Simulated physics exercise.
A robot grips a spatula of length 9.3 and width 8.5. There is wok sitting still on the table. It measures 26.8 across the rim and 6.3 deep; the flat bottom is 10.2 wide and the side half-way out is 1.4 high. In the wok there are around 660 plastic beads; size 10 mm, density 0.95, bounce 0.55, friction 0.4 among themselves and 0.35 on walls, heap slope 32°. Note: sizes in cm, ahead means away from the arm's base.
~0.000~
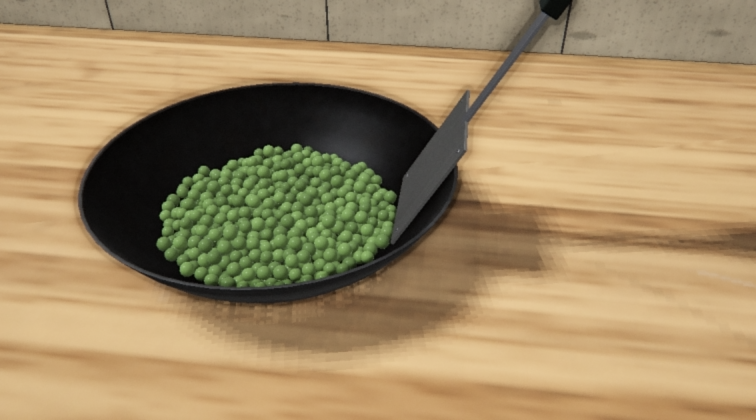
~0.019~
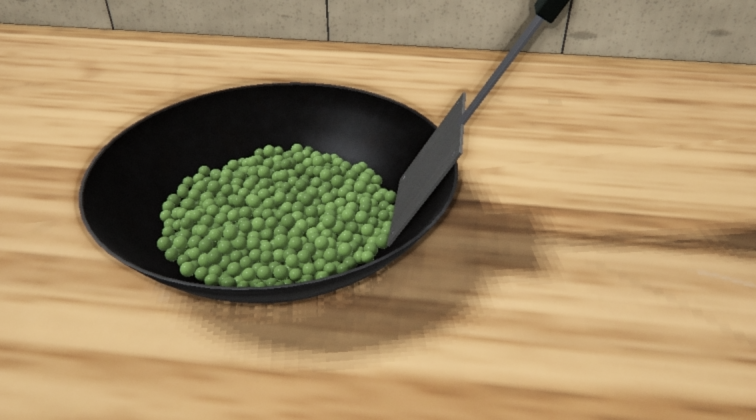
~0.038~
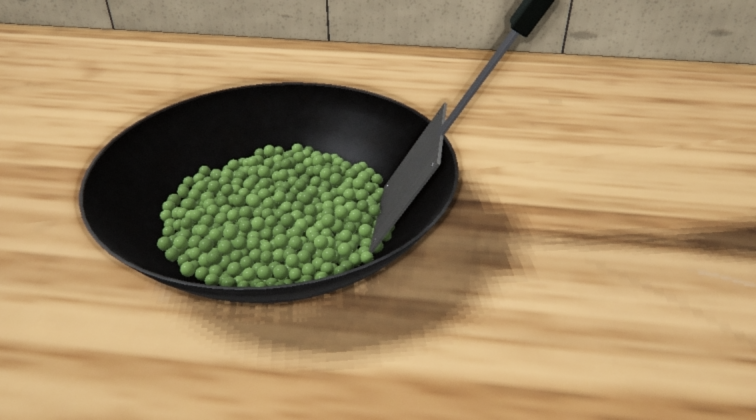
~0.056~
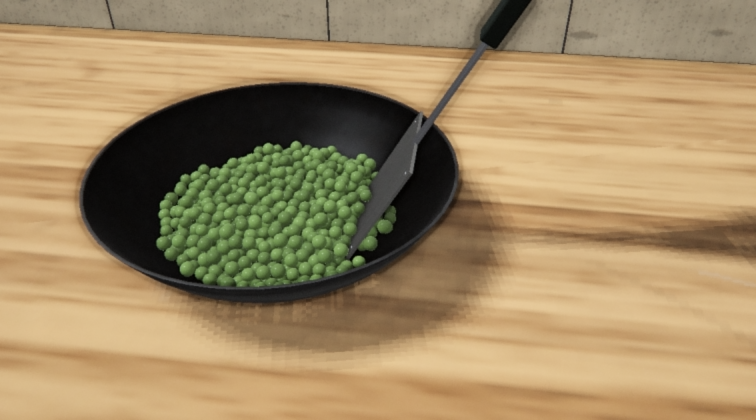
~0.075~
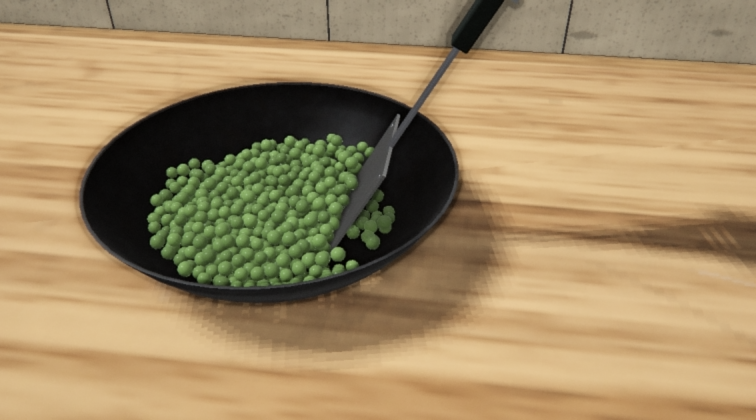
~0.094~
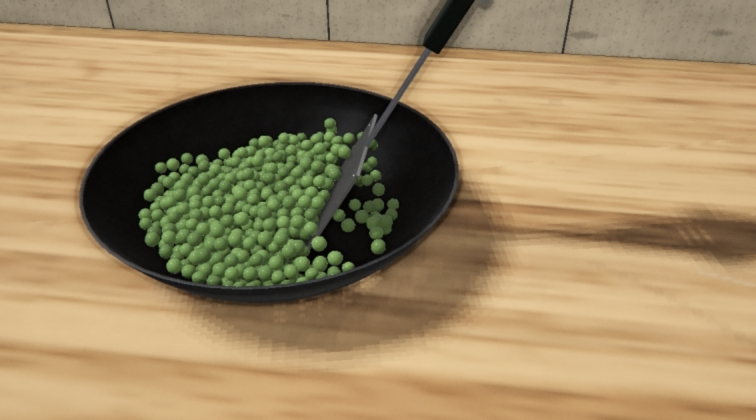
On a wooden countertop, a spatula pushing small green balls leftward in a black wok, leaving a few behind its blade.
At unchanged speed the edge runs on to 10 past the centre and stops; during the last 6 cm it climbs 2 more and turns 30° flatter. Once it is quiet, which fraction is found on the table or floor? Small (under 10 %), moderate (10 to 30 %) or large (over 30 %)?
Large.
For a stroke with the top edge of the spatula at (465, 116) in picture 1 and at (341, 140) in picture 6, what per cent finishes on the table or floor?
About 40 per cent.
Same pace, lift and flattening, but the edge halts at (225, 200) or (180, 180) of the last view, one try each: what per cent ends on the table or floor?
Respectively some 0 and 15 percent end on the table or floor.
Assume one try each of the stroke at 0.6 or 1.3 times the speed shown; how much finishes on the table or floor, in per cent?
Near 20 and near 40 percent respectively.
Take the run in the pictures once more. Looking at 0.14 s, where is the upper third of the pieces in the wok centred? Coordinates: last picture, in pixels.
It is centred near (226, 182).
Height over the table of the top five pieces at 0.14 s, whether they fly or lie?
They are near 6 cm up.
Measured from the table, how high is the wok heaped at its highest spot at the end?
Near 4.5 centimetres high.
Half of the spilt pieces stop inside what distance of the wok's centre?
Some 28 cm.
After 0.14 s, sloping 61°, highest piece 7 above the table; 658 in the wok.
After 0.19 s, sloping 51°, highest piece 7 above the table; 658 in the wok.
After 0.41 s, sloping 31°, highest piece 14 above the table; 397 in the wok, 98 on the table or floor, 163 on the blade or in flight.
After 1.46 s, sloping 31°, highest piece 4 above the table; 397 in the wok, 261 on the table or floor.
At rest, 397 in the wok, 261 on the table or floor. That is 40 % on the table or floor.
